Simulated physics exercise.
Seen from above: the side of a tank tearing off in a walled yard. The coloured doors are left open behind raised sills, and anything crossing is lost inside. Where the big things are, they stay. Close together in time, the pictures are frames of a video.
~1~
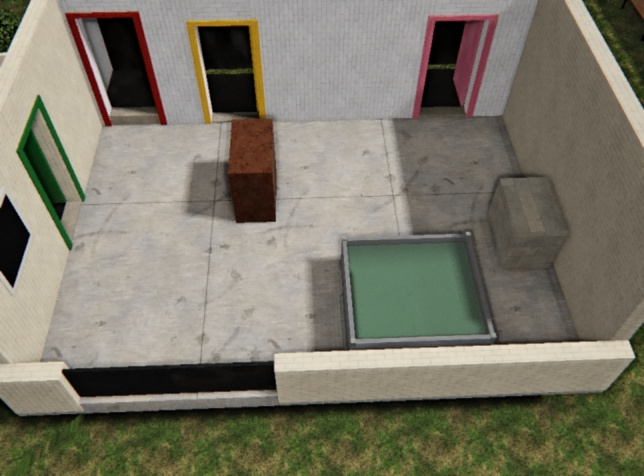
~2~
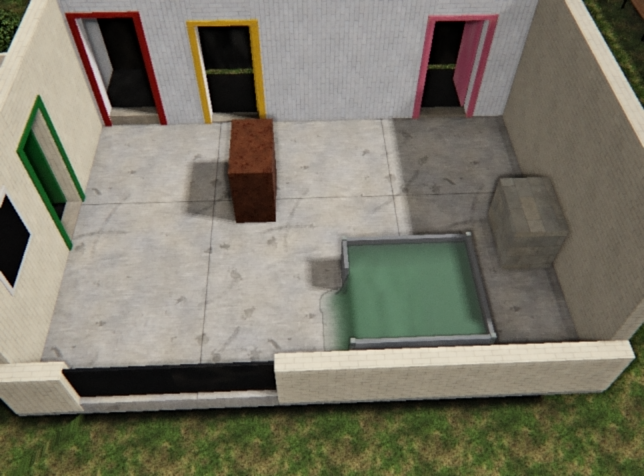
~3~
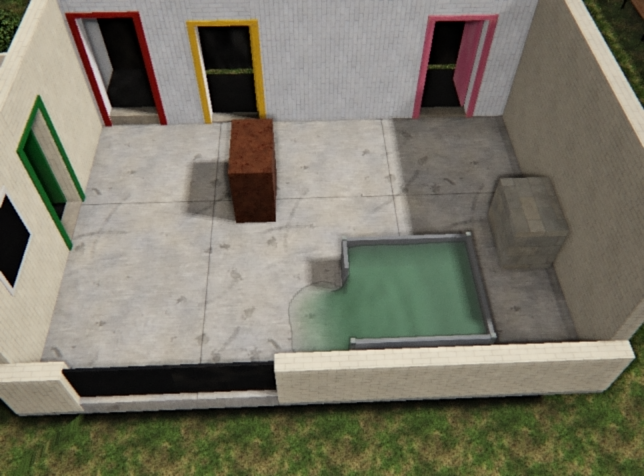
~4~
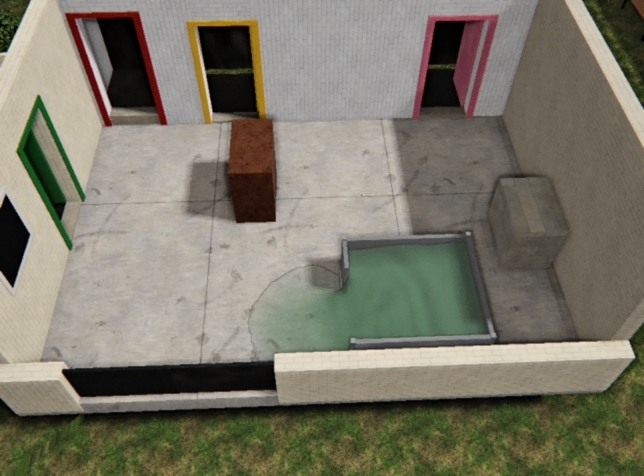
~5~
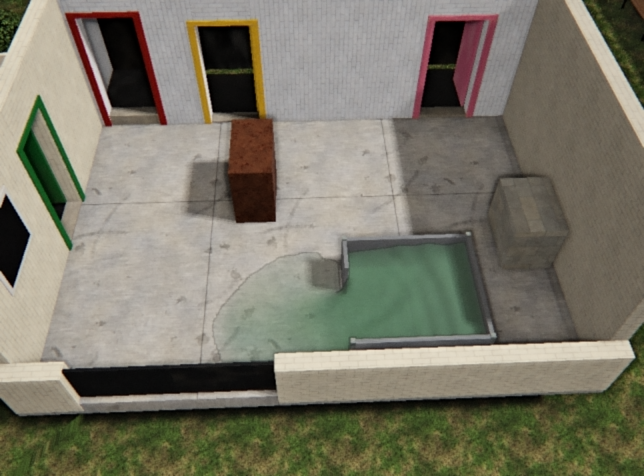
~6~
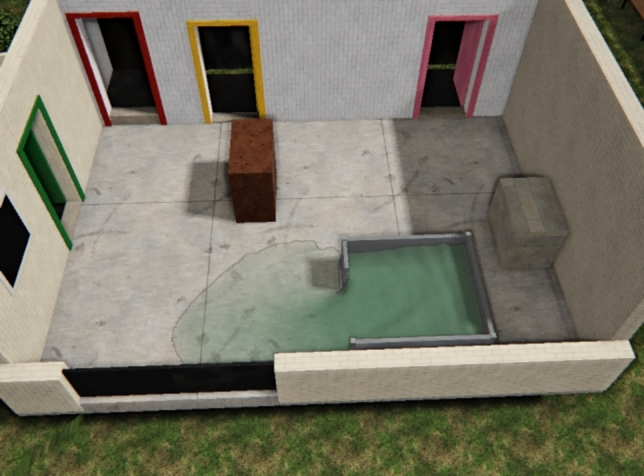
The footage shows a walled yard with coloured doorways, a reddish-brown block and a grey block, where the left side of a tank of green water opens and water pours out, spreading leftward across the pale floor in a widening pool.
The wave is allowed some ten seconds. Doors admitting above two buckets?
Red door not above, yellow door above, green door above, pink door not above.
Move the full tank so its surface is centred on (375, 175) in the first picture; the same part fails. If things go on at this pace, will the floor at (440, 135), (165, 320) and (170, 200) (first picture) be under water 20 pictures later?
Taking the three spots in turn, I'd say drenched, then drenched, then spared.
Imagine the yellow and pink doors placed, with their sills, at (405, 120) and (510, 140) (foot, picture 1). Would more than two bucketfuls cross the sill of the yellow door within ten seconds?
Here, yellow undershoots.
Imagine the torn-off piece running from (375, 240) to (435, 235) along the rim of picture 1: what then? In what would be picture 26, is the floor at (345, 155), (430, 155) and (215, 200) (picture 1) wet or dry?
So: Wetted, then wetted, then spared.
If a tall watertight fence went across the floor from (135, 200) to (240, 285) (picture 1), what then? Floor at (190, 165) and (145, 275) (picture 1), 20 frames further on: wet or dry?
Soaked, soaked.
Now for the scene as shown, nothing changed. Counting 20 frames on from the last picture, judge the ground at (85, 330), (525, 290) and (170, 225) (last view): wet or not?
As listed, the points end up soaked, high and dry and soaked.
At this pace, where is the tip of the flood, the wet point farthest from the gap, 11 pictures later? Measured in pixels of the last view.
Close to (76, 230), I think.
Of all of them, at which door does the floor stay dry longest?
Result: The door marked pink.
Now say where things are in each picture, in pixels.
In the first picture, the water tank at (414, 288) is whole and still.
In the second picture, the front is at (335, 294), out from the gap at (350, 319).
In the third picture, the front is at (303, 295), out from the gap at (350, 320).
In the fourth picture, water pours out at (350, 322) and has run to (258, 310).
In the fifth picture, water pours out at (350, 321) and has run to (219, 326).
In the sixth picture, water pours out at (350, 321) and has run to (180, 342).
A moment on, water covers 25 % of the floor; the red door not reached, the yellow door not reached, the green door not reached, the pink door not reached.
Next, water covers 35 % of the floor; the red door not reached, the yellow door not reached, the green door wet at the sill, nothing in, the pink door not reached.
Then, water covers 40 % of the floor; the red door not reached, the yellow door not reached, the green door over two buckets in, the pink door not reached.
Later, water covers 55 % of the floor; the red door wet at the sill, nothing in, the yellow door under two buckets in, the green door over two buckets in, the pink door not reached.
In the end, water covers 85 % of the floor; the red door wet at the sill, nothing in, the yellow door over two buckets in, the green door over two buckets in, the pink door wet at the sill, nothing in.
